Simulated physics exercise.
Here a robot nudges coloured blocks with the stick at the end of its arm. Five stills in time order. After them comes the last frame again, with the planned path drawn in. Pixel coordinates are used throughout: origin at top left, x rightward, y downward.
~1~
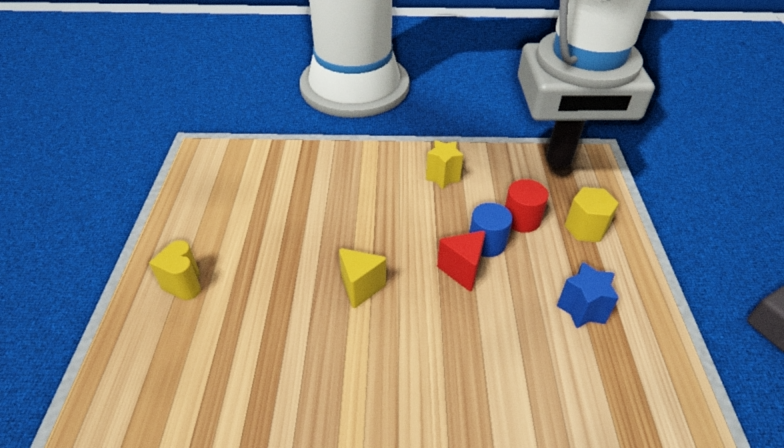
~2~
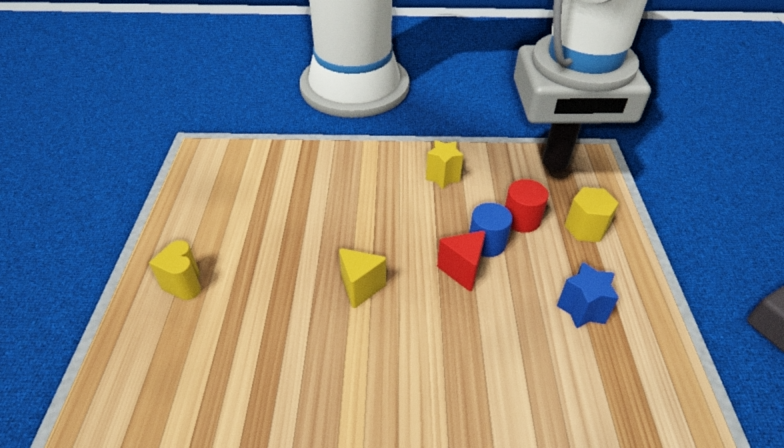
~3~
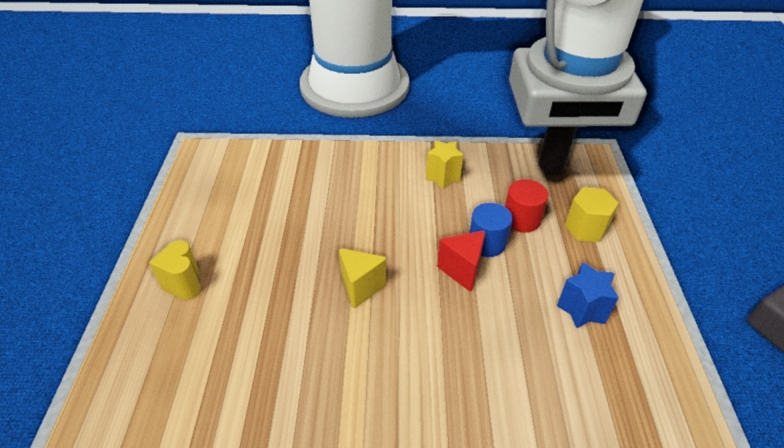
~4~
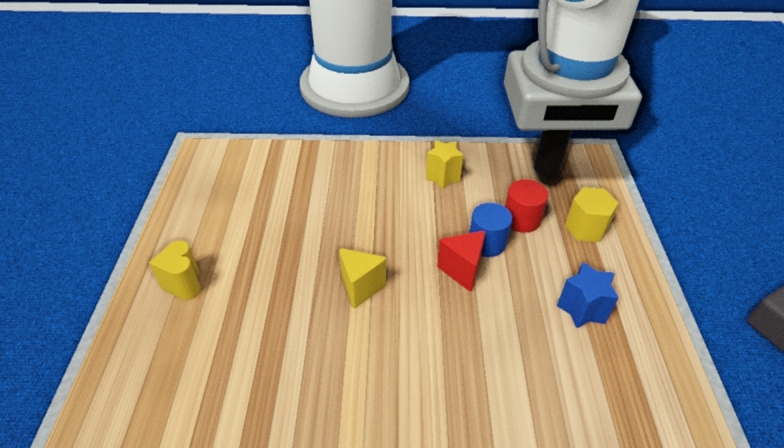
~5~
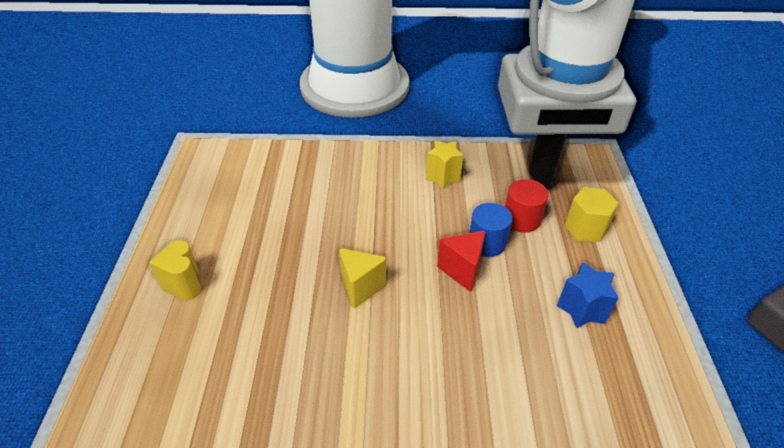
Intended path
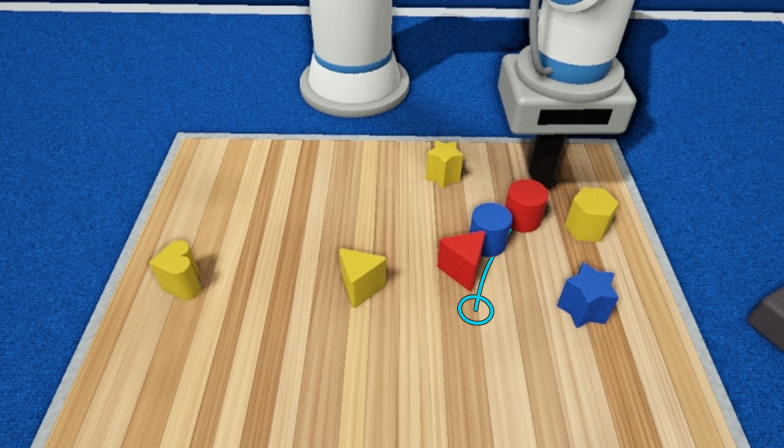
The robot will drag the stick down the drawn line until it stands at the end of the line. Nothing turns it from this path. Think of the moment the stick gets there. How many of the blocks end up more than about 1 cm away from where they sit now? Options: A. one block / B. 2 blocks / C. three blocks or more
The one that fits is C, three blocks or more.
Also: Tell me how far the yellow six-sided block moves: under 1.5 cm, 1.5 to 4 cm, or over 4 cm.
Travels under 1.5 cm.
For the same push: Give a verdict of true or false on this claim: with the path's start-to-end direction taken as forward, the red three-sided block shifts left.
That statement is not accurate.
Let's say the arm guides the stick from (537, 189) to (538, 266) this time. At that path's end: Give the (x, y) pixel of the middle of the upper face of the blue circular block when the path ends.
Most likely (468, 219).
The line goes from (537, 189) over (515, 223) and (490, 261) to (476, 310).
On the path given first. One third of the way, stick (518, 207); red three-sided block (453, 251), turned 25° anticlockwise; blue circular block (482, 228); red circular block (520, 220).
Two thirds of the way, stick (494, 245); red three-sided block (434, 257), turned 30° anticlockwise; blue circular block (469, 251); red circular block (523, 257).
At the end, stick (479, 294); red three-sided block (410, 266); blue circular block (442, 285); red circular block (523, 277); yellow six-sided block unmoved.
